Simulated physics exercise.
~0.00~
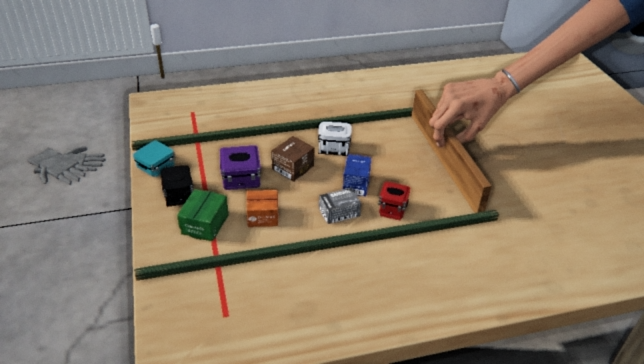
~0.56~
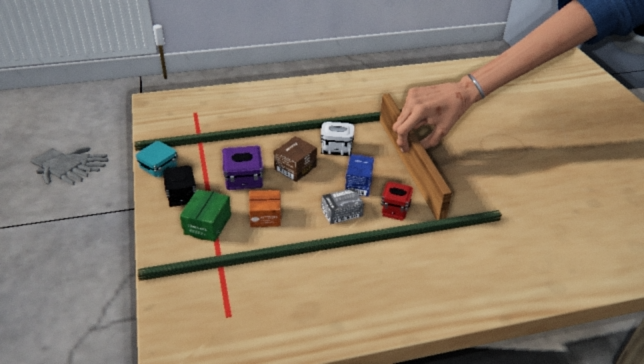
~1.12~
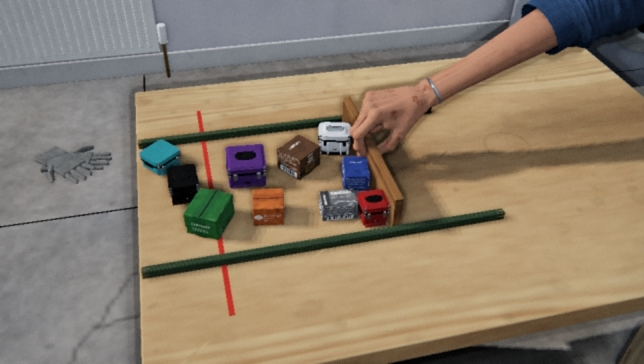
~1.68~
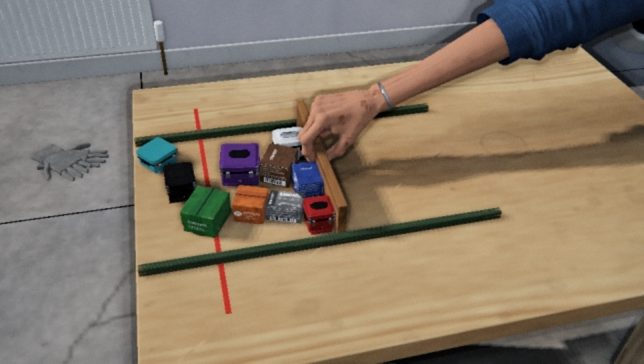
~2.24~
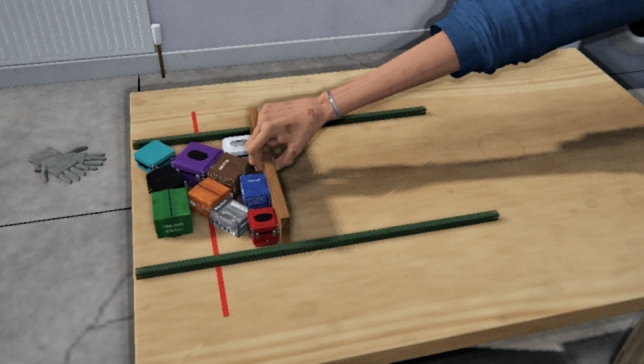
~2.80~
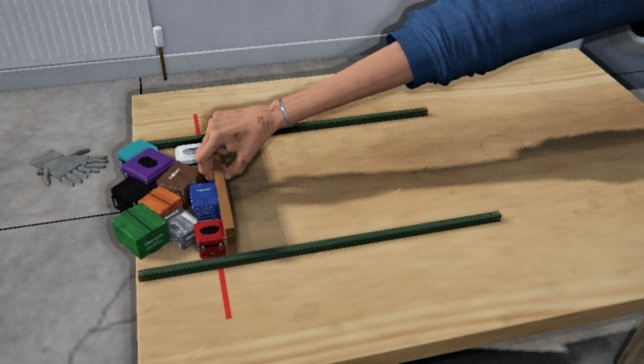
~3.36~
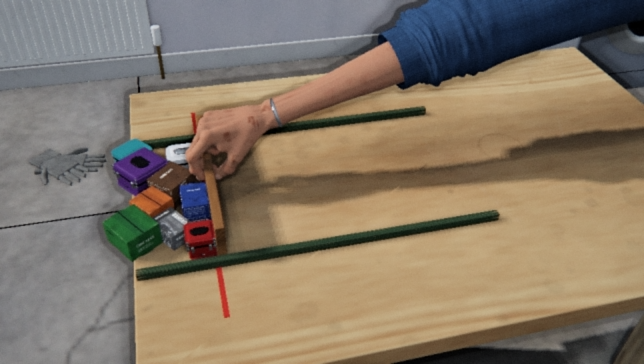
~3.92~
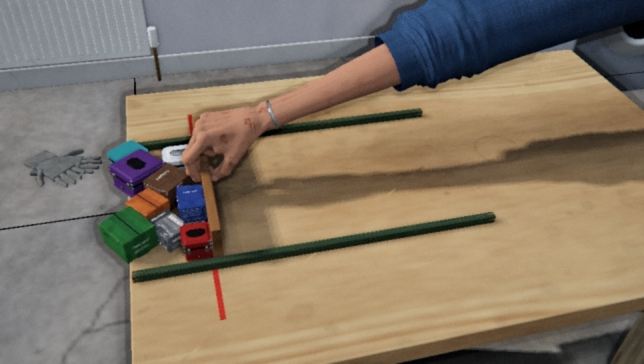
The clip shows a hand pushing an upright wooden board left across a table between two green rails, gathering small colourful boxes into a cluster. The board stops by the red line, with several boxes crowded at the table's left edge and the black one gone from view.
